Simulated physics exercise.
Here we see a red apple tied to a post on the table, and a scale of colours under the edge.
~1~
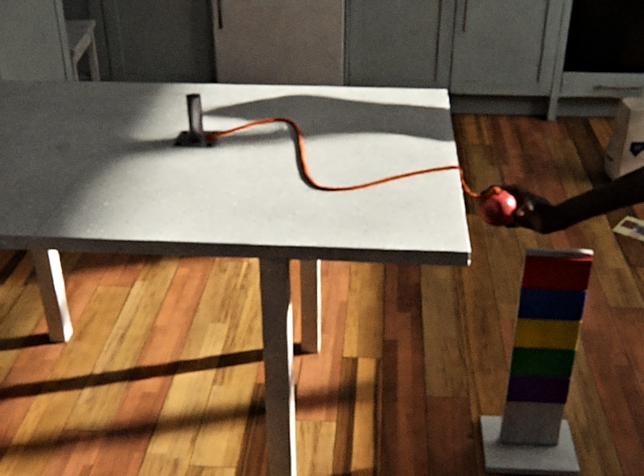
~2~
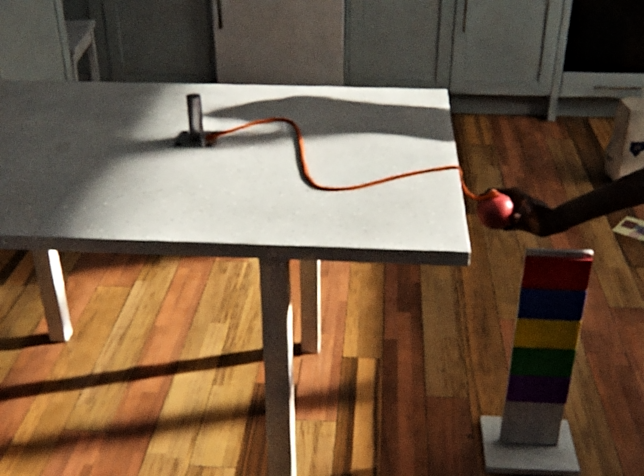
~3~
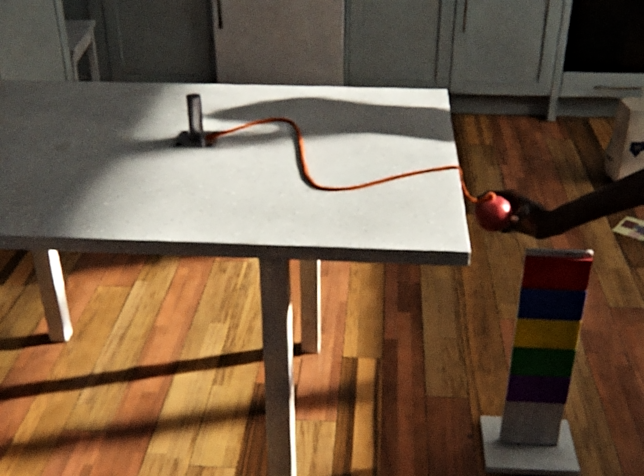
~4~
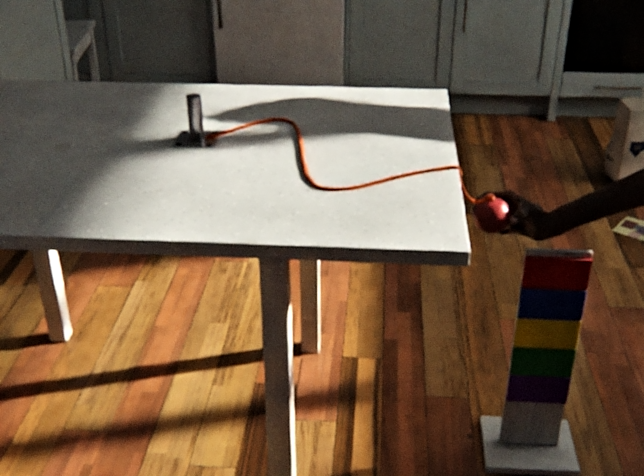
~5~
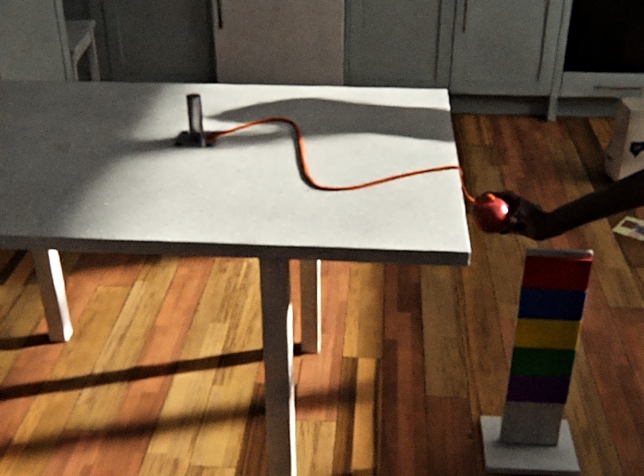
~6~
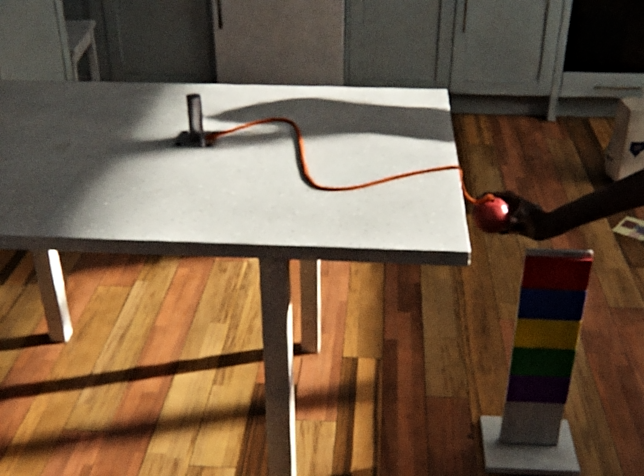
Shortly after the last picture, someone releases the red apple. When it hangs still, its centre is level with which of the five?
With green.
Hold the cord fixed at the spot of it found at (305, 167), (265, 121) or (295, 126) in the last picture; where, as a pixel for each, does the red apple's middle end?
About (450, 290), (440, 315) and (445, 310).
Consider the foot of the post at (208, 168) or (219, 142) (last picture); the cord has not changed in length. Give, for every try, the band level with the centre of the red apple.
It comes out purple the first time and purple the second time.
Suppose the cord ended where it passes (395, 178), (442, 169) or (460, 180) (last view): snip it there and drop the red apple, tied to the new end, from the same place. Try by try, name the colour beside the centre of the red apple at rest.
One at a time, the answers are: Red; blue; yellow.
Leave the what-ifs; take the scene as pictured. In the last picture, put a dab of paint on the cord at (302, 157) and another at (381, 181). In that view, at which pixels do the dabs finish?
They go to (399, 146) and to (448, 217).
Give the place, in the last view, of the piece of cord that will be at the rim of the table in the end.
You'd find it at roughly (313, 183).
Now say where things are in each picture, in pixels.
Red apple (497, 208); red (557, 275); blue (552, 306); yellow (547, 335); green (543, 363); purple (538, 390), in the first picture.
Red apple (495, 211); cord through (244, 127) (298, 131) (304, 165) (353, 188) (431, 170), in the second picture.
Red apple (493, 213), in the third picture.
Red apple (491, 215); cord through (244, 127) (298, 131) (304, 165) (353, 188) (431, 170), in the fourth picture.
Red apple (491, 215), in the fifth picture.
Red apple (491, 215); cord through (244, 127) (298, 131) (304, 165) (353, 188) (431, 170), in the sixth picture.
A little later, apple near (441, 315); level with yellow.
Next, apple near (441, 339); level with green.
When it is over, apple near (437, 341); level with green. Its centre hangs level with the green band.
